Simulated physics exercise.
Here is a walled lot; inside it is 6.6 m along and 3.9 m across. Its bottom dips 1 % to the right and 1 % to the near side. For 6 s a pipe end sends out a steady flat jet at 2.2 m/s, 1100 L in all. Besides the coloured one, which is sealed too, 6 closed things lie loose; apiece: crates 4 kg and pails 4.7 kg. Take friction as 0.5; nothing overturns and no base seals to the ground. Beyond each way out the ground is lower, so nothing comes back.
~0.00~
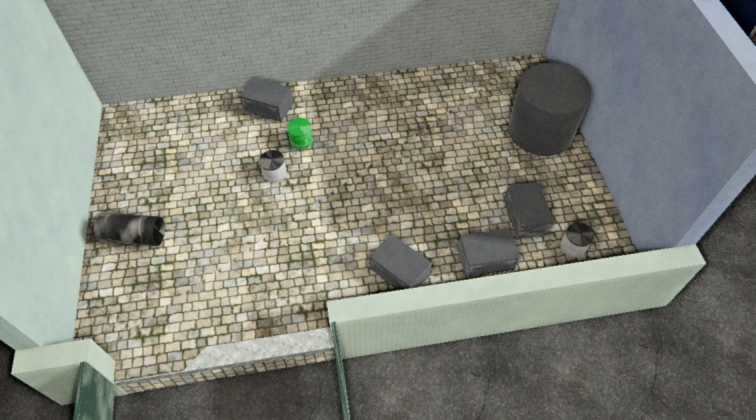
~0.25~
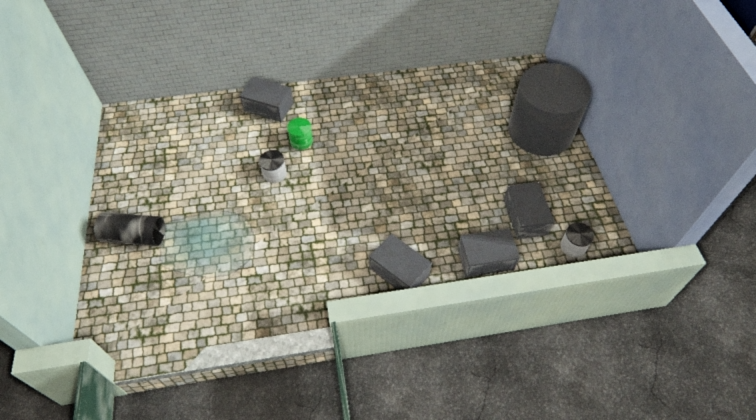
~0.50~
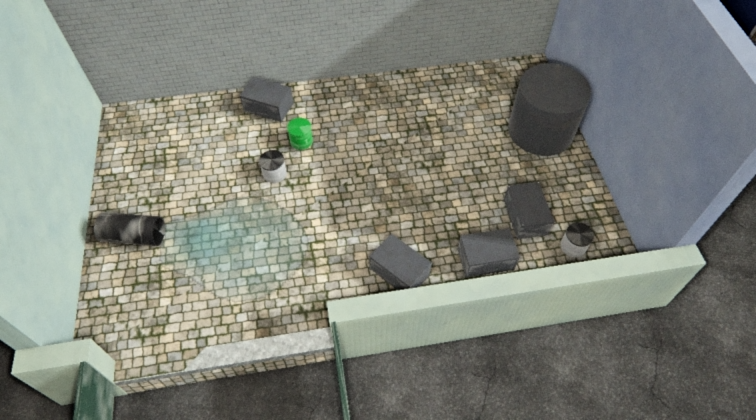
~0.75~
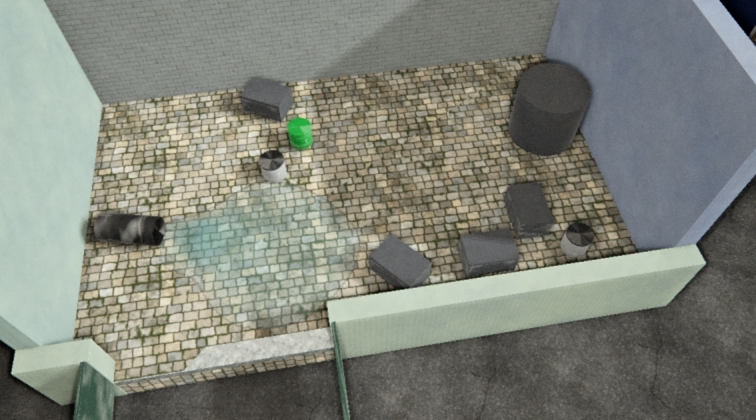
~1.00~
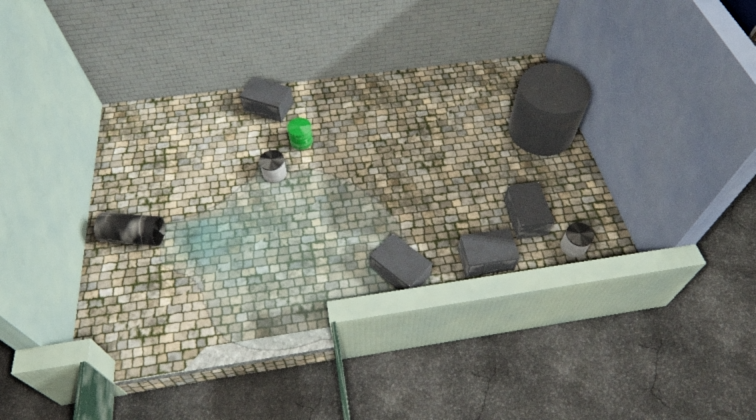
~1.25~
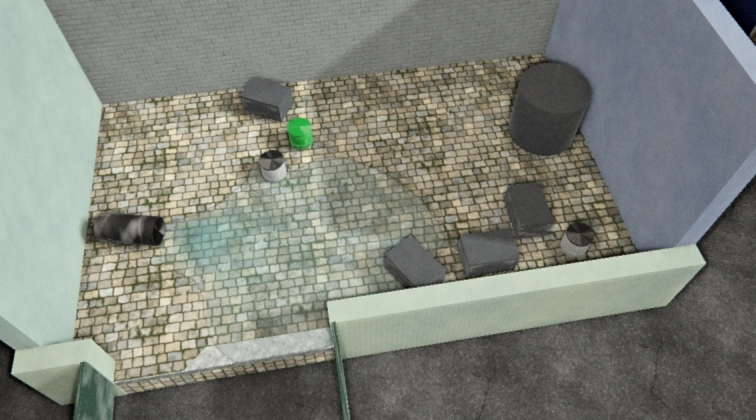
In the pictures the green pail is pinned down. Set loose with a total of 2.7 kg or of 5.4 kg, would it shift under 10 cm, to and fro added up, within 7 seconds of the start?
Verdict: The lower weight is enough.
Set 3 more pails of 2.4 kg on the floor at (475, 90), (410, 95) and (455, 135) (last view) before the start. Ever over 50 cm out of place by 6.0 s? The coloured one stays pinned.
In that order: Less, under, past it.
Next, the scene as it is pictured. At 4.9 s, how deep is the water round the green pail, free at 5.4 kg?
About 0 cm.
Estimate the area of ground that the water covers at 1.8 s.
About 9.0 m2.
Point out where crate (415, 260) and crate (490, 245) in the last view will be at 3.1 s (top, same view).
Near (542, 254) and (579, 239).
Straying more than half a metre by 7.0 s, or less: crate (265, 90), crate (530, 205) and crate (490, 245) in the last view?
In turn: Less, past it, past it.
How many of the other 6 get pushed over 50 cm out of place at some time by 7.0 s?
That makes 4.
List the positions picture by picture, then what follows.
In the first frame, the green pail at (299, 126) rests on the ground; water covers 0.0 m2; 0 of 7 have shifted.
In the second frame, the green pail at (299, 126), on the bottom; water covers 0.7 m2; 0 of 7 have shifted.
In the third frame, the green pail at (299, 126) rests on the ground; 1.7 m2 under water; 0 of 7 have shifted.
In the fourth frame, the green pail at (299, 126) rests on the ground; water covers 3.2 m2; 0 of 7 have shifted.
In the fifth frame, the green pail at (299, 126) rests on the ground; 4.8 m2 under water; 0 of 7 have shifted.
In the sixth frame, the green pail at (299, 126) rests on the ground; water covers 6.1 m2; 1 of 7 have shifted.
After 1.8 s the green pail would be 0 cm from its start with 2.7 kg and 0 cm from its start with 5.4 kg; 0 cm of water round it then.
After 3.1 s the green pail would be 0 cm from its start with 2.7 kg and 0 cm from its start with 5.4 kg; 0 cm of water round it then.
After 4.9 s the green pail would be 0 cm from its start with 2.7 kg and 0 cm from its start with 5.4 kg; 0 cm of water round it then.
After 7.0 s the green pail would be 0 cm from its start with 2.7 kg and 0 cm from its start with 5.4 kg; 1 cm of water round it then.
